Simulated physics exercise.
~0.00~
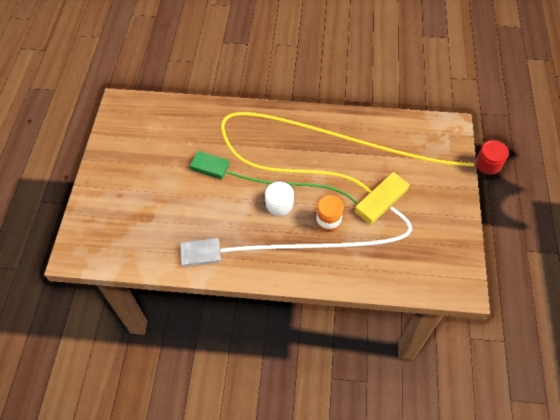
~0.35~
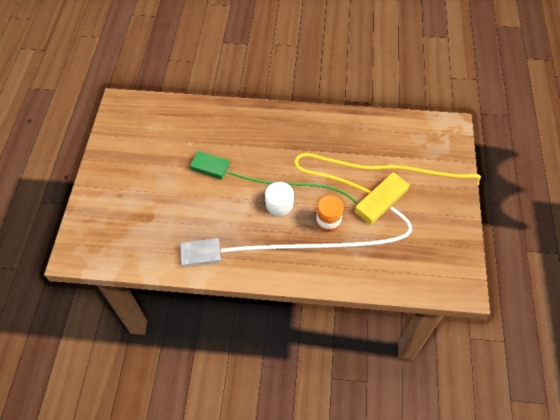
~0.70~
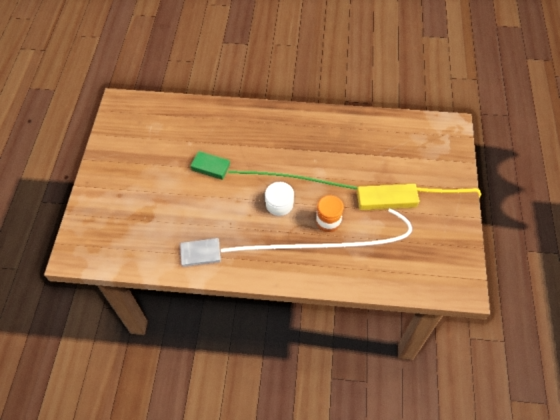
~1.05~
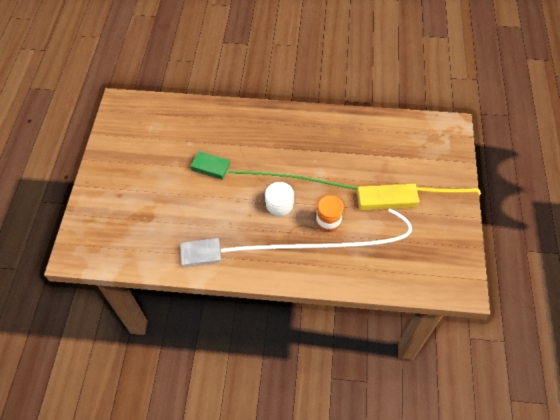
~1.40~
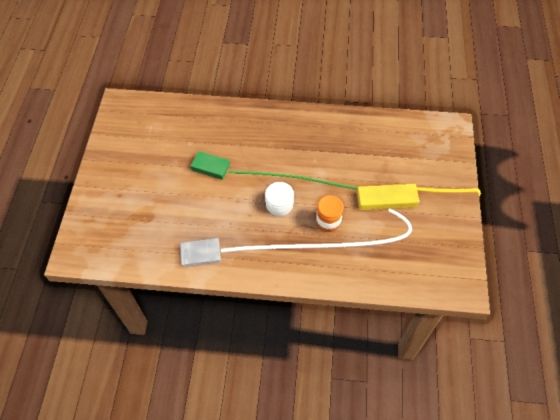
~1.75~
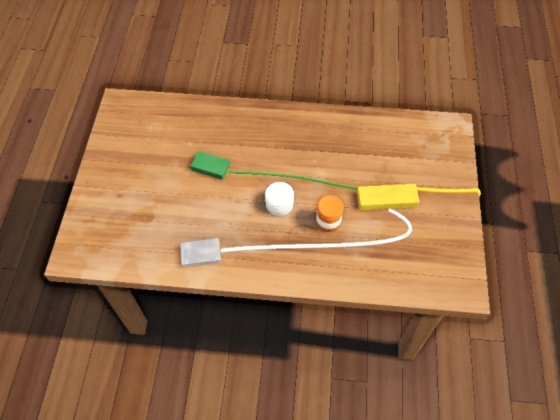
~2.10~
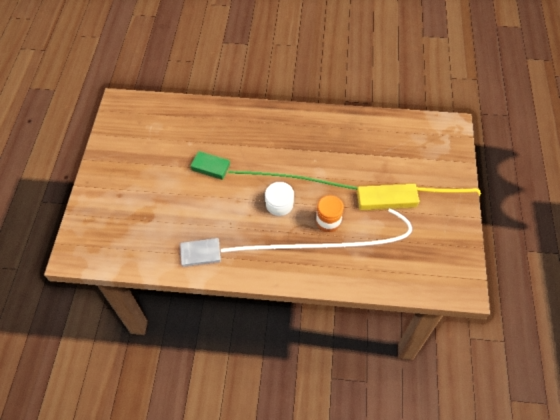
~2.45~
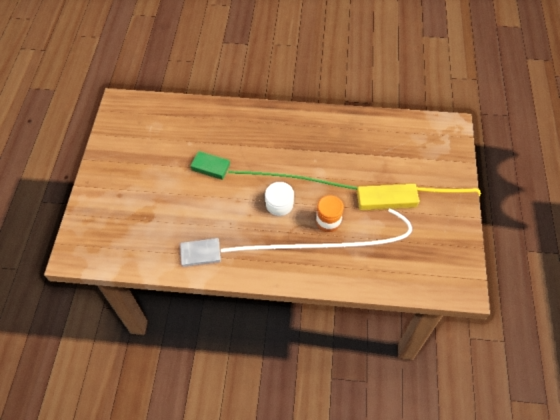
A red speaker tips off the right edge of a wooden table, its yellow cable looping back across the top to a yellow strip where green and white cables also meet. The speaker drops out of sight, and the loop shrinks as the yellow cable is drawn rightward over the edge. The cable then pulls taut, and the strip swings round to point along it, straightening the thin green cable. After that everything stays still, with the strip still on the table and the green phone, grey reader, white canister and orange tin in their places.
